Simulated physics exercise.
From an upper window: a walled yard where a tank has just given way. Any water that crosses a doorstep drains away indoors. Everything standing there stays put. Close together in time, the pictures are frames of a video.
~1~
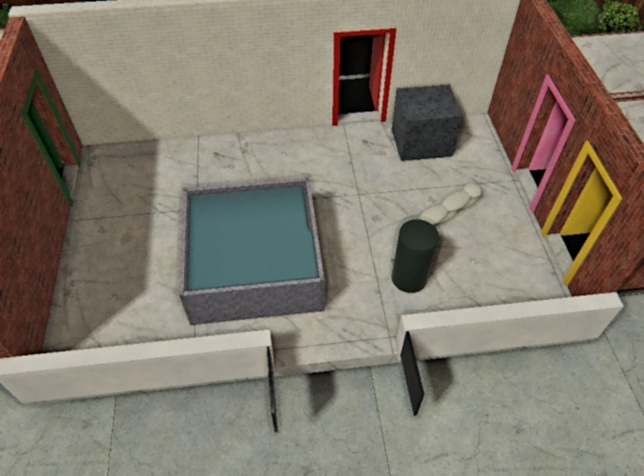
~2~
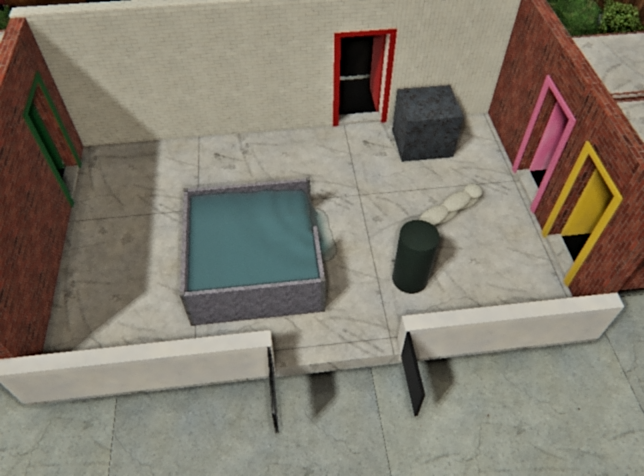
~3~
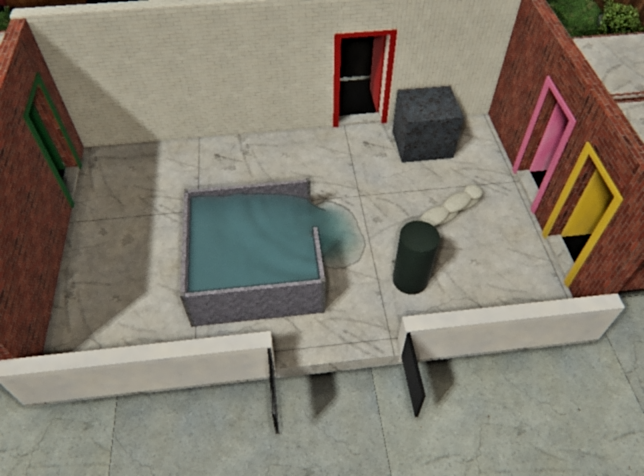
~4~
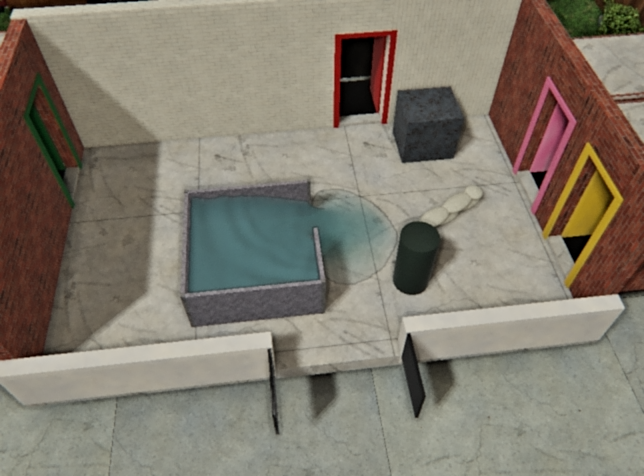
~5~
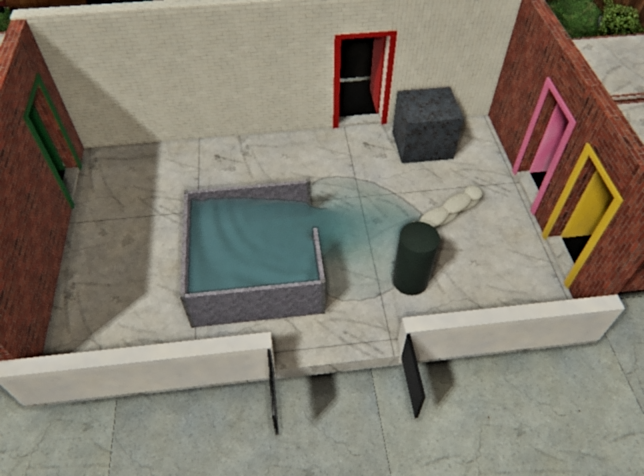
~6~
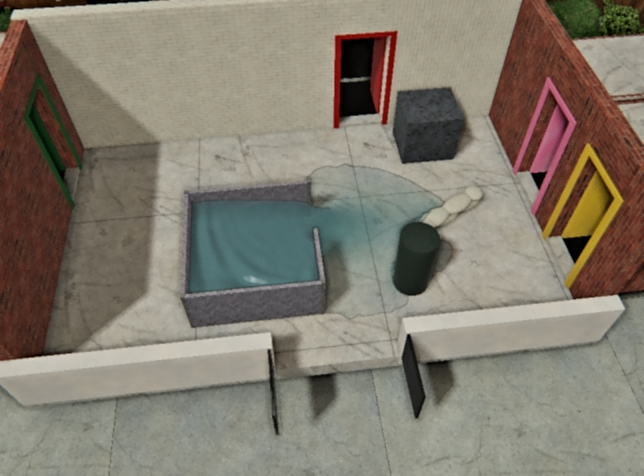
Water poured out through a gap in the right side of the square tank and spread across the pale yard floor in a widening sheet, reaching the dark cylinder and the row of pale stones.
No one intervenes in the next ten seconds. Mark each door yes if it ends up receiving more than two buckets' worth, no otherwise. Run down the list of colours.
Pink door - yes, red door - yes, green door - no, yellow door - yes.
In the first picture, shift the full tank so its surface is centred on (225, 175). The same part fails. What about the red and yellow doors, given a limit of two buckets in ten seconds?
Short version: Red ends up above, yellow ends up below.
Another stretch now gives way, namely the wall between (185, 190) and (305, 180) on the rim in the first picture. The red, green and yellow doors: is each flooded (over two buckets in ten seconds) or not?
Going door by door: The red door one gets too much, the green door one gets too much, and the yellow door one stays safe.
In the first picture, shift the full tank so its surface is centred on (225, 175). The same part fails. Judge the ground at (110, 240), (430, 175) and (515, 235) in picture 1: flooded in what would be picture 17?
One after the other: Untouched, reached, untouched.
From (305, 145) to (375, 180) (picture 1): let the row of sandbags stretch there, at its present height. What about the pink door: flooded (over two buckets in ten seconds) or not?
Pink: Above the limit.
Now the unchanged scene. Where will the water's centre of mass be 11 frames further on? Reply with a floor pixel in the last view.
It is near (336, 241).
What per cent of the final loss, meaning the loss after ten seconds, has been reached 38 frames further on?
My estimate is roughly 65 percent.
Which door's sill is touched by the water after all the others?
I'd go with the green-painted one.
A moment on, water covers 30 % of the floor; the pink door not reached, the red door not reached, the green door not reached, the yellow door wet at the sill, nothing in.
Next, water covers 40 % of the floor; the pink door wet at the sill, nothing in, the red door over two buckets in, the green door not reached, the yellow door under two buckets in.
Then, water covers 45 % of the floor; the pink door under two buckets in, the red door over two buckets in, the green door not reached, the yellow door over two buckets in.
Later, water covers 70 % of the floor; the pink door far over two buckets in, the red door far over two buckets in, the green door not reached, the yellow door far over two buckets in.
In the end, water covers 90 % of the floor; the pink door far over two buckets in, the red door far over two buckets in, the green door wet at the sill, nothing in, the yellow door far over two buckets in.
